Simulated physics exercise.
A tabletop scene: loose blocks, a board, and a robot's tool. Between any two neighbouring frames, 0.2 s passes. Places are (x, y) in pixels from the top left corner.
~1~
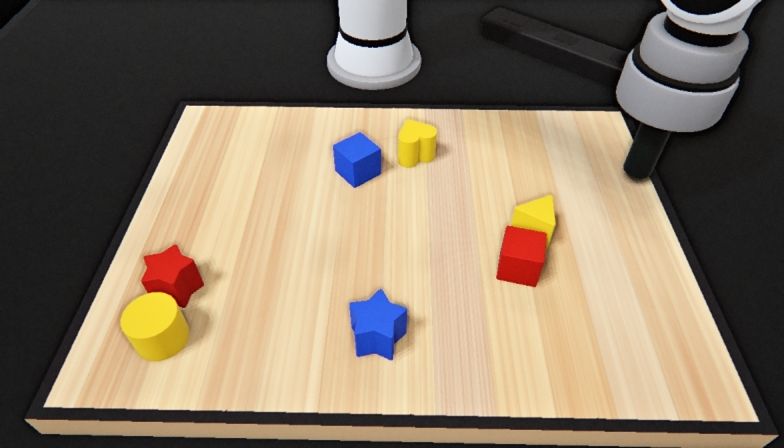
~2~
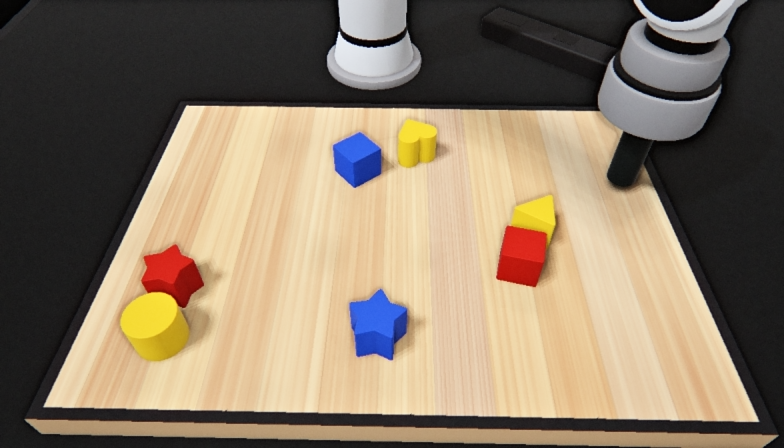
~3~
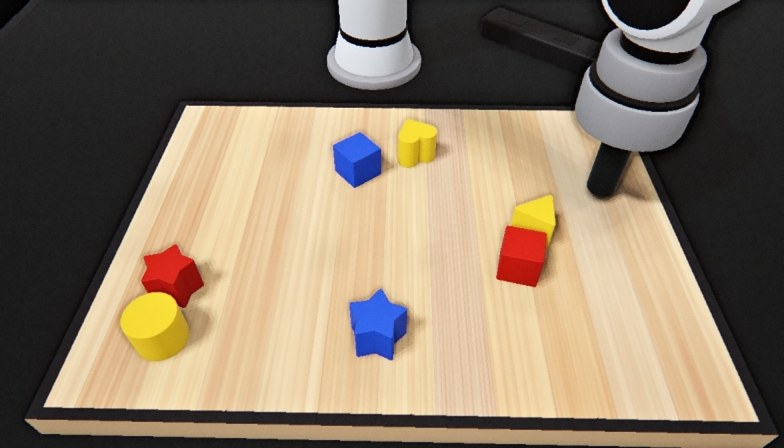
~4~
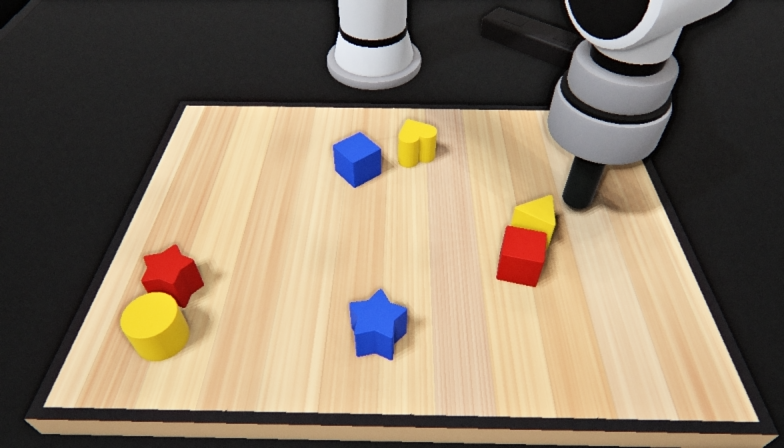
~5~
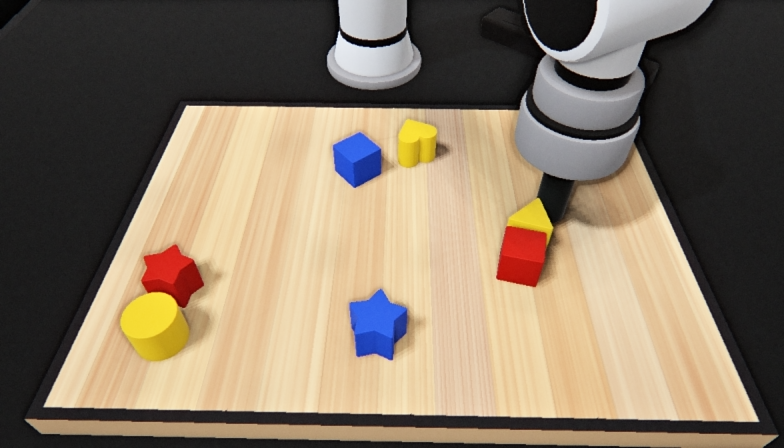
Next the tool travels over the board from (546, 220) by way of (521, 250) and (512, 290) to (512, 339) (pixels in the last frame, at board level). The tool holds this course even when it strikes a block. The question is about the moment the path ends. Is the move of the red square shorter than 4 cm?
Final answer: No.
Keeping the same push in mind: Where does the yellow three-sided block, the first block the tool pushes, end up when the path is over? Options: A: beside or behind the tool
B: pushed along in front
A
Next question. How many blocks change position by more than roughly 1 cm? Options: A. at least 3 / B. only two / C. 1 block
(B)
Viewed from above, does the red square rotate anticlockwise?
That would be a no.
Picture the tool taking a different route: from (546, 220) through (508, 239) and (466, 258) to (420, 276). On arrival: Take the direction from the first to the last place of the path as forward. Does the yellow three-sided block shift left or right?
It's going to go left.
What follows on the original path. One third of the way, tool (523, 243); red square (520, 258), turned 25° anticlockwise; yellow three-sided block (499, 232), turned 30° anticlockwise.
Two thirds of the way, tool (514, 285); red square (512, 298); yellow three-sided block (486, 245), turned 15° clockwise.
At the end, tool (514, 332); red square (502, 347), turned 20° clockwise; yellow three-sided block (486, 245), turned 15° clockwise.
